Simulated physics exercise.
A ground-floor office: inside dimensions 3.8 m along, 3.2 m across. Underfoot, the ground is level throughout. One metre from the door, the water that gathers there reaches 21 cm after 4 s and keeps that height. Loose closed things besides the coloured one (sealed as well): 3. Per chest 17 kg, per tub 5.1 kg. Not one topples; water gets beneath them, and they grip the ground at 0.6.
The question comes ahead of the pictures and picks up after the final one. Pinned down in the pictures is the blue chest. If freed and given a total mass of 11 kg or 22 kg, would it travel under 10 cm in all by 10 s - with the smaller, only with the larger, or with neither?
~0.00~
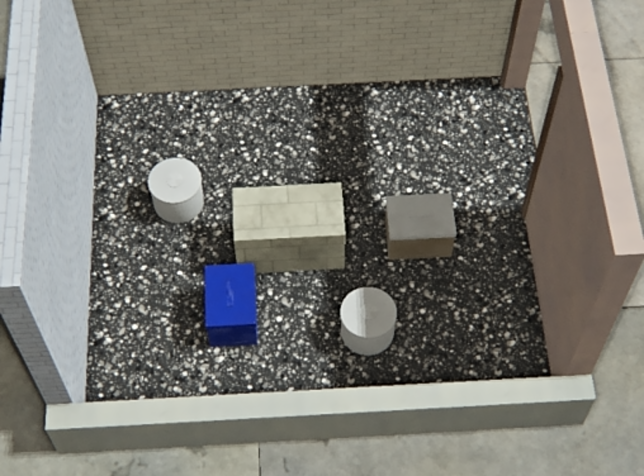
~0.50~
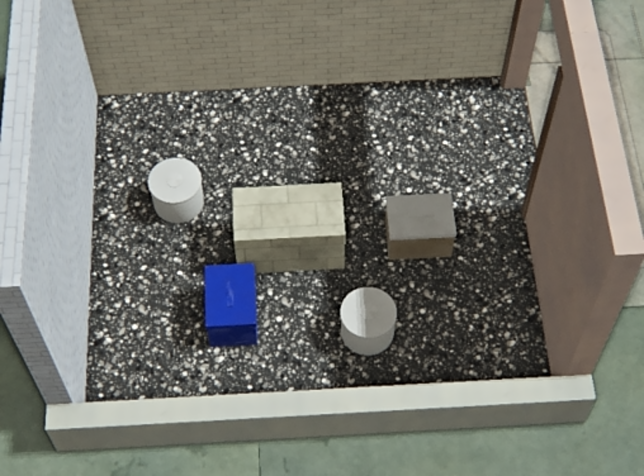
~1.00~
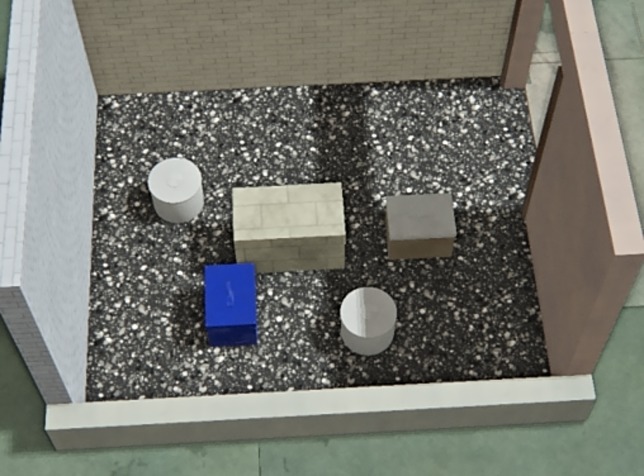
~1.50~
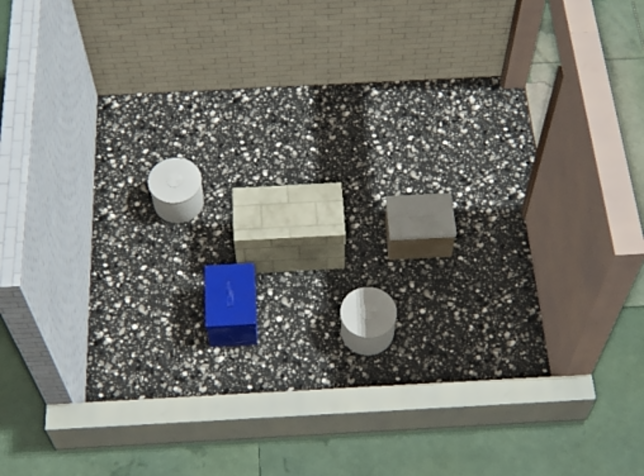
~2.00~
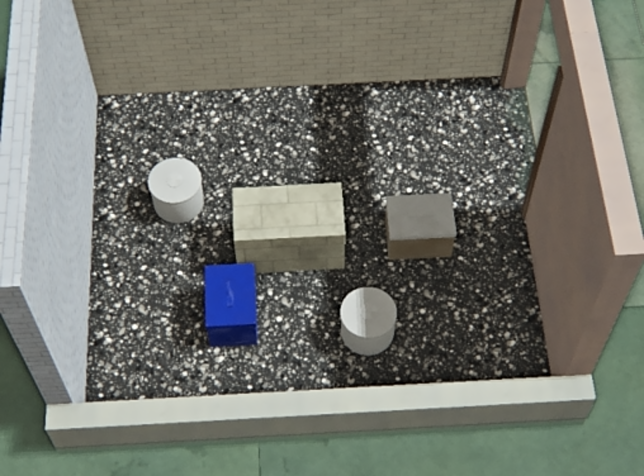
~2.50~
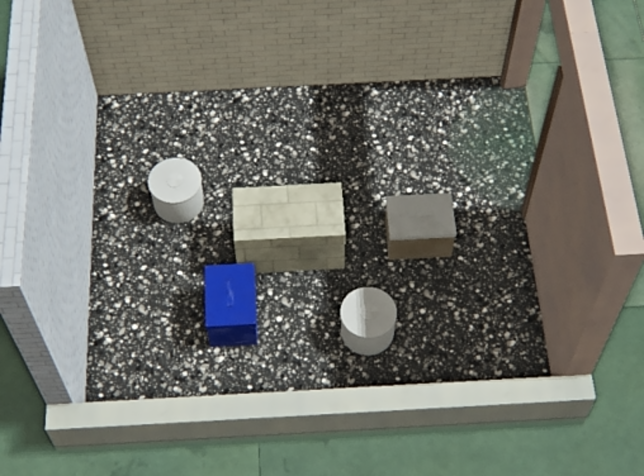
Only with the larger.
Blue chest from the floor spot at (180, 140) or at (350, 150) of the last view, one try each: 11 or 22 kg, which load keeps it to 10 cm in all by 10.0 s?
At the first spot nothing offered works, at the second nothing offered works.
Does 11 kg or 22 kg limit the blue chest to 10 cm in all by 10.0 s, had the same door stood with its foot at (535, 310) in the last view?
Result: Nothing offered works.
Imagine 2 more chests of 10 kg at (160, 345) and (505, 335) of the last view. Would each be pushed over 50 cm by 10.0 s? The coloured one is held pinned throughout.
Those two come out over the line and inside the line, in that order.
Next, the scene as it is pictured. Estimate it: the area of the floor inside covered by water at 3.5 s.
Flooded: Near 2.5 m2.
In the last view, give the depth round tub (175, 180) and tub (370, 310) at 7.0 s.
First about 3 cm, second about 2 cm.
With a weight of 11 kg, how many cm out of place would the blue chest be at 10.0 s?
I'd put it at about 20 cm.
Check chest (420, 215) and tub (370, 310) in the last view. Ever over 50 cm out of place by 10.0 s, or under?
In sequence, not exceeded; exceeded.
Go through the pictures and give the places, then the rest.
The first frame shows the blue chest at (230, 294) rests on the ground; water covers 0.0 m2; 0 of 4 have shifted.
The second frame shows the blue chest at (230, 294) rests on the ground; water covers 0.0 m2; 0 of 4 have shifted.
The third frame shows the blue chest at (230, 294) rests on the ground; 0.0 m2 under water; 0 of 4 have shifted.
The fourth frame shows the blue chest at (230, 294), on the bottom; water covers 0.0 m2; 0 of 4 have shifted.
The fifth frame shows the blue chest at (230, 294) rests on the ground; 0.0 m2 under water; 0 of 4 have shifted.
The sixth frame shows the blue chest at (230, 294) rests on the ground; water covers 0.6 m2; 0 of 4 have shifted.
After 3.5 s the blue chest would be 0 cm from its start with 11 kg and 0 cm from its start with 22 kg; 0 cm of water round it then.
After 4.5 s the blue chest would be 0 cm from its start with 11 kg and 0 cm from its start with 22 kg; 0 cm of water round it then.
After 7.0 s the blue chest would be 0 cm from its start with 11 kg and 0 cm from its start with 22 kg; 1 cm of water round it then.
After 10.0 s the blue chest would be 21 cm from its start with 11 kg and 2 cm from its start with 22 kg; 8 cm of water round it then.
